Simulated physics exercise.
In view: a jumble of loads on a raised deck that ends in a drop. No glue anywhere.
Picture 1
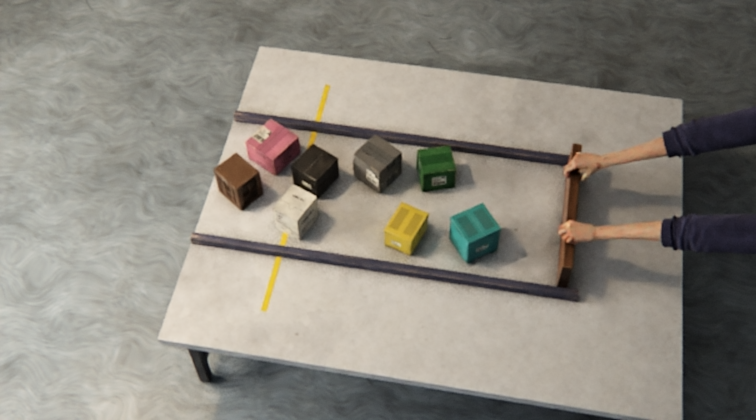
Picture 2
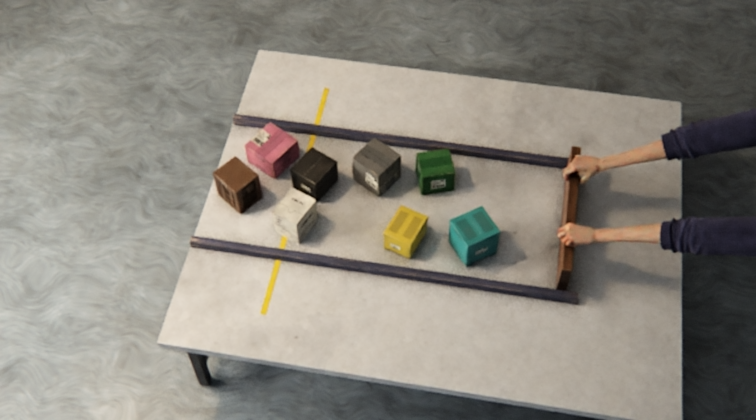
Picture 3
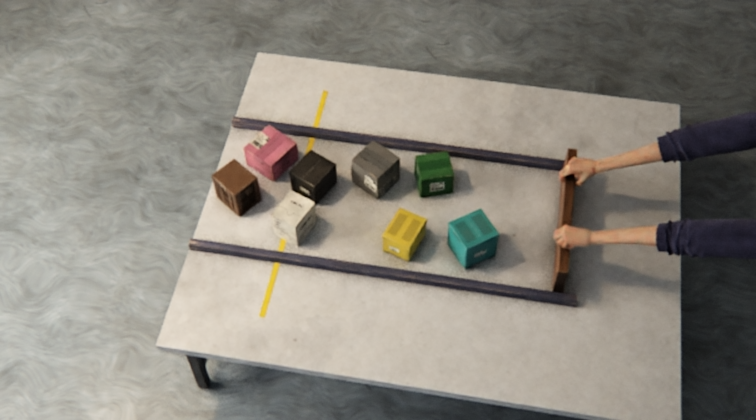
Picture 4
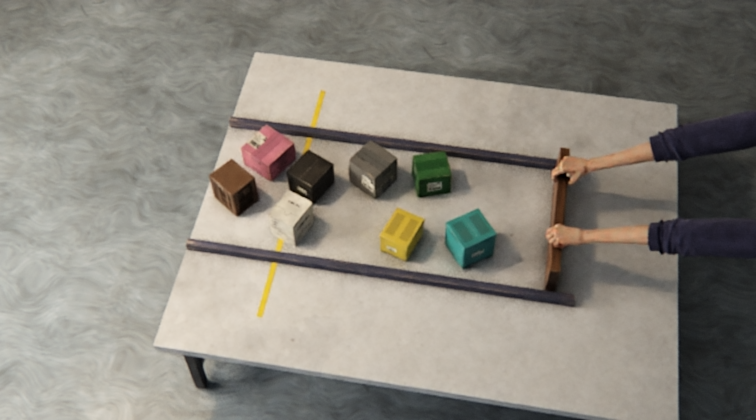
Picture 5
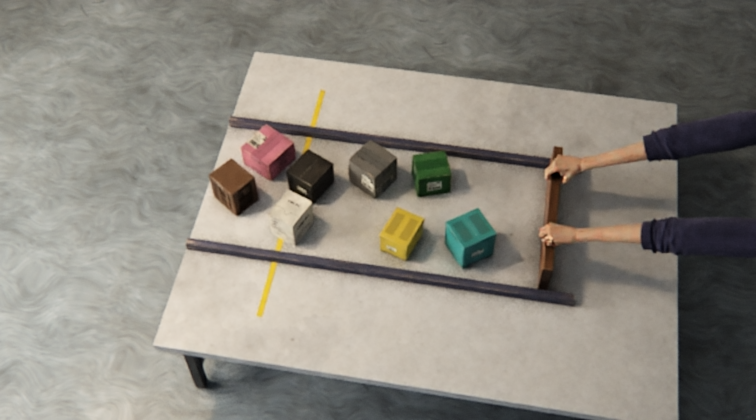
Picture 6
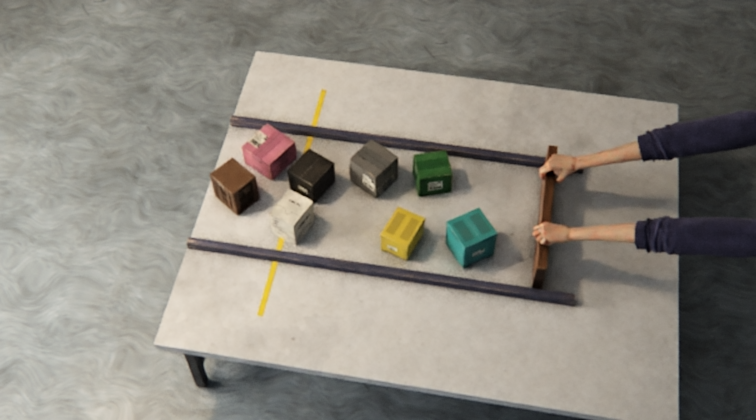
At first, two hands grip a wooden plank at the right end of two dark rails on a table, with eight colourful boxes spread between the rails. The hands then slide the plank slowly a short way left, nearing the turquoise tote, while the boxes stay in place.
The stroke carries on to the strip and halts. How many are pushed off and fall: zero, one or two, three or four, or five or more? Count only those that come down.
Here the number that fall off is one or two.
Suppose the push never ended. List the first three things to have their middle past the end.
In order: The brown crate, then the black tote, then the white box.
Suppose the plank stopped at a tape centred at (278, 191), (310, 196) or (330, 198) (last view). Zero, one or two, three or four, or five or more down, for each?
For each place: Three to four; just one or two; none.
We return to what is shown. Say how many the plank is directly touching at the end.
The number is 2.
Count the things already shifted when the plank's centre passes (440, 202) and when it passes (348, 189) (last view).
3 and 8.
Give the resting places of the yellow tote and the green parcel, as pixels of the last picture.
About (238, 201), and the other about (288, 149).
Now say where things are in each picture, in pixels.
Brown crate (239, 182); pink box (273, 147); white box (296, 213); plank (569, 215); tape (298, 189), in the first frame.
Pink box (272, 151); green parcel (435, 172), in the second frame.
White box (295, 219); yellow tote (404, 235), in the third frame.
Brown crate (234, 188); plank (557, 219), in the fourth frame.
Pink box (268, 153); turquoise tote (470, 239), in the fifth frame.
Brown crate (235, 187); pink box (269, 152); white box (293, 218); plank (545, 216); tape (295, 193), in the sixth frame.
Soon after, none off yet; brown crate at rest near (235, 187); pink box at rest near (269, 152); white box at rest near (293, 218).
Then, none off yet; brown crate at rest near (235, 187); pink box at rest near (269, 152); white box moved a little near (286, 218).
At rest, the number that fall off is one or two; fallen, brown crate.
